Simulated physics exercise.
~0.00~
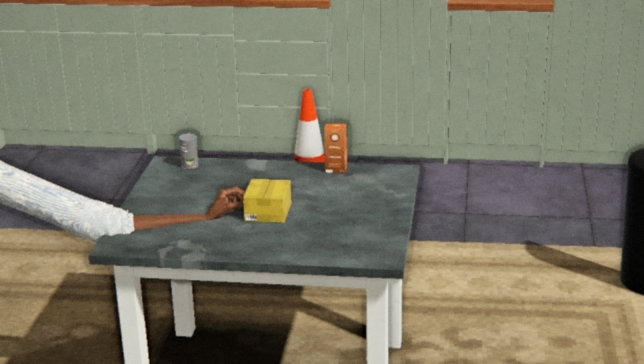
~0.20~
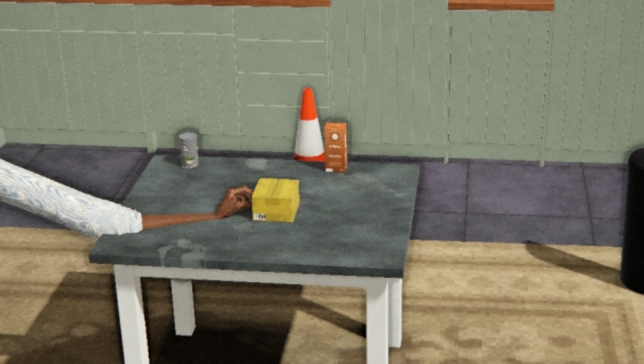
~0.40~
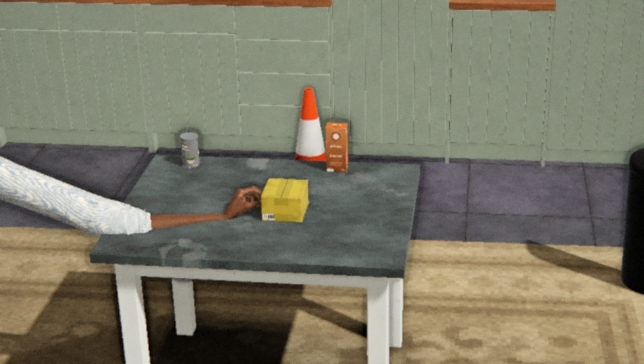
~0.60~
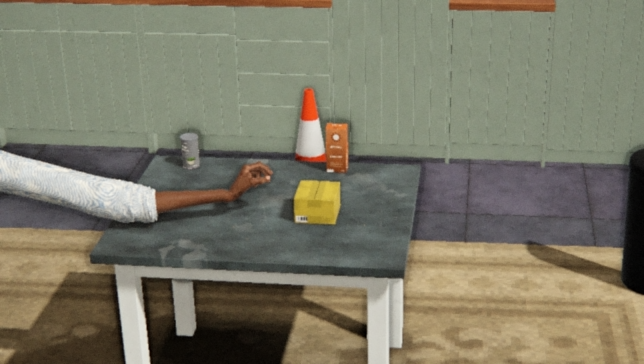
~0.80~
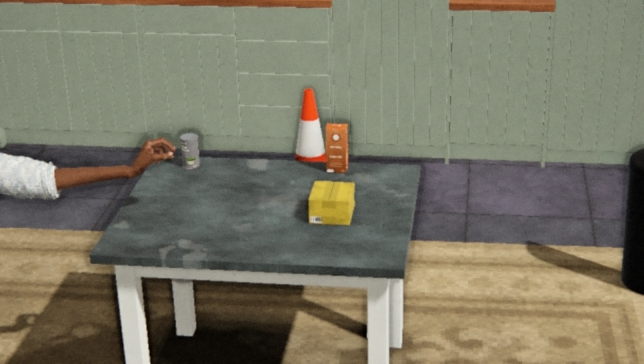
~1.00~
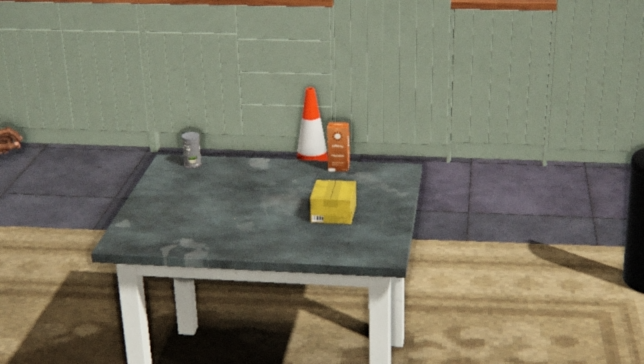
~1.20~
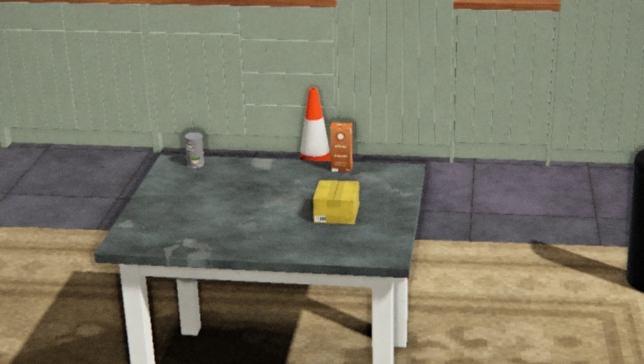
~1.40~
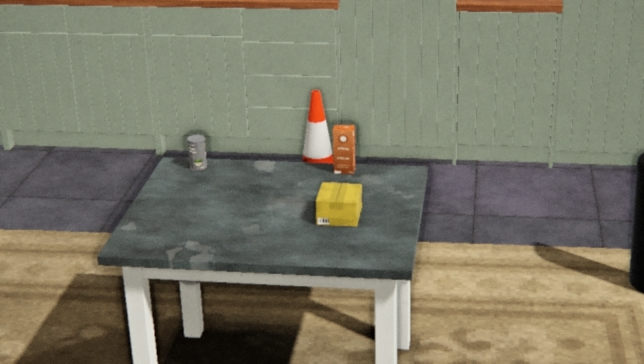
An arm in a white sleeve reaches in from the left over a dark grey table with white legs, seen from slightly above in a gently swaying view. A yellow box sits near the middle, with a grey tin at the back left and an orange-and-white cone beside an orange carton at the back, before a pale green wall. The hand pushes the box to the right, then lets go and draws back. The box slides a little farther right by itself and stops as the arm leaves at the left. It ends resting on the table, the other things unmoved.
